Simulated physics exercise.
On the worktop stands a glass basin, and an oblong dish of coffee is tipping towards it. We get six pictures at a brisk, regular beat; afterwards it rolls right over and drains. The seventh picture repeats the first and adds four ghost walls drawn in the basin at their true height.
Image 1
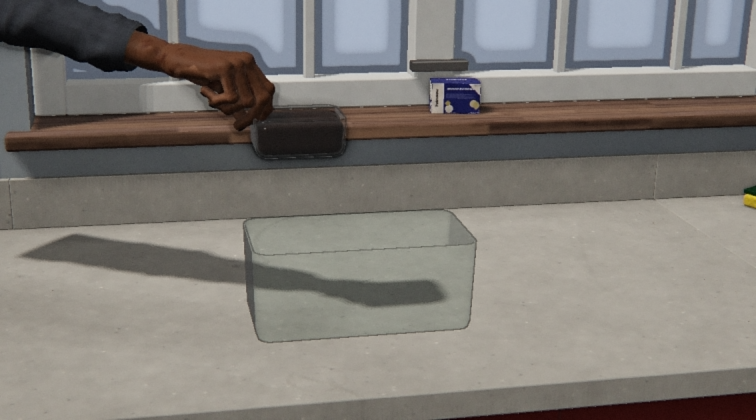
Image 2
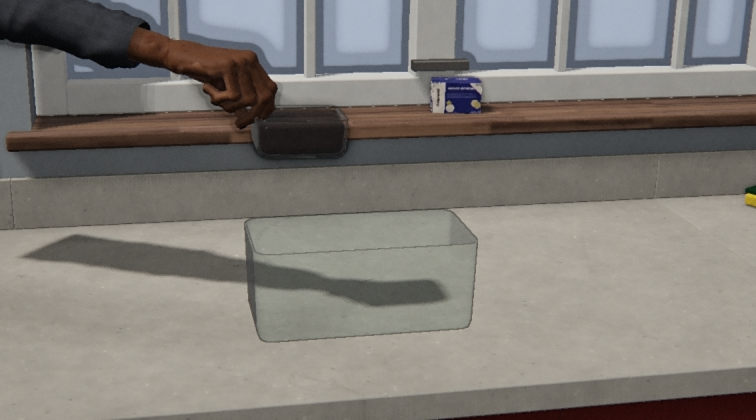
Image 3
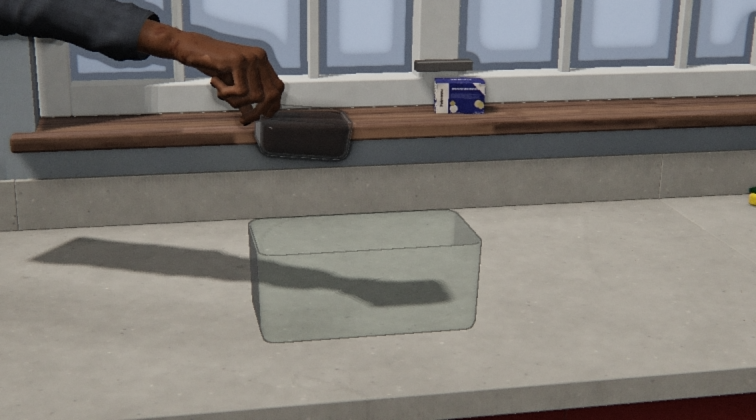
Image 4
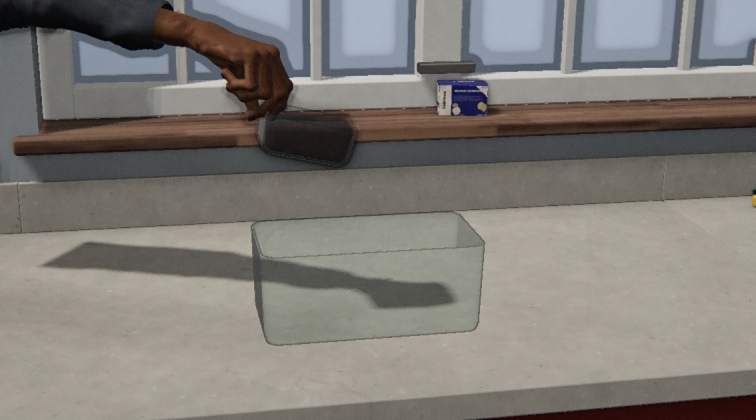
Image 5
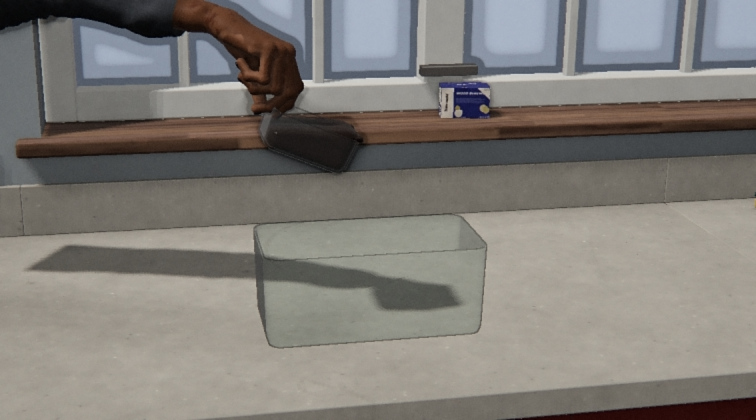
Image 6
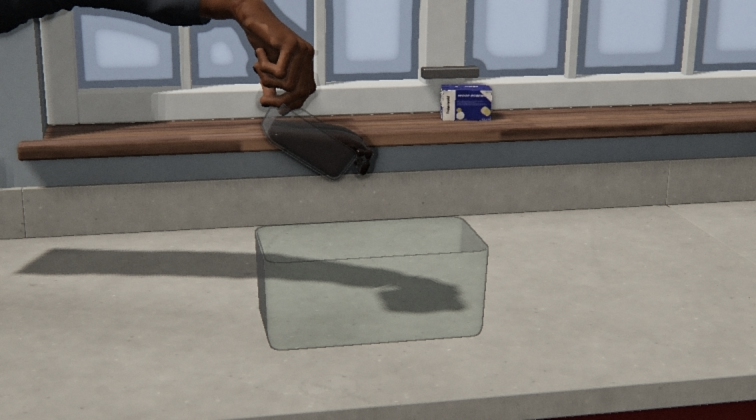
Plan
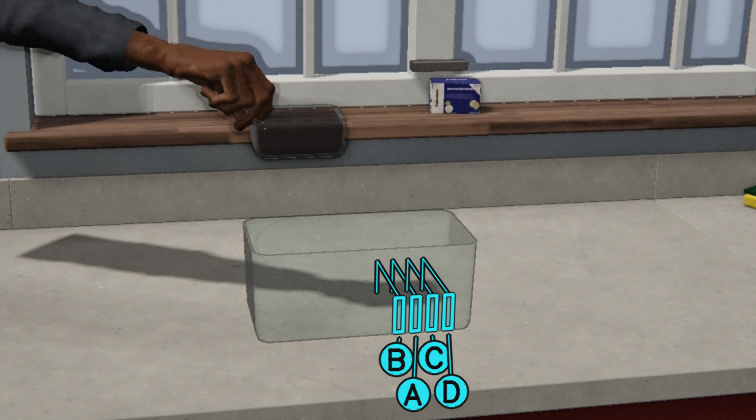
On a pale worktop beneath a window, a hand holds a small oblong dish of dark coffee above and behind an empty glass basin, at first level and nearly still. The hand then tilts the dish steadily down to the right, and dark liquid begins to come over its lower lip.
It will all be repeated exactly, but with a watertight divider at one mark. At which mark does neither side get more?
I would pick place B.
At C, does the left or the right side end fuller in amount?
The left side.
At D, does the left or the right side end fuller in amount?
The left side.
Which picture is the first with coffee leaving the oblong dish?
In picture 5.
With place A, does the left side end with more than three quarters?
Yes.
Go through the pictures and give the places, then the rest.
Upright, lip at (340, 111); basin from (256, 341) to (470, 326); nothing has left yet.
Upright, lip at (341, 112); nothing has left yet.
Tipped about 6°, lip at (346, 116); nothing has left yet.
Tipped about 13°, lip at (350, 124); nothing has left yet.
Tipped about 23°, lip at (353, 134); coffee is over the lip, down to (353, 134).
Tipped about 34°, lip at (353, 145); coffee is over the lip, down to (359, 168).
On the marked copy, A at (416, 337); B at (399, 338); C at (432, 336); D at (448, 334).
Choosing A, about 91 % ends left of the wall and 6 % right of it.
Choosing B, about 51 % ends left of the wall and 49 % right of it.
Choosing C, about 95 % ends left of the wall and 4 % right of it.
Choosing D, about 96 % ends left of the wall and 3 % right of it.
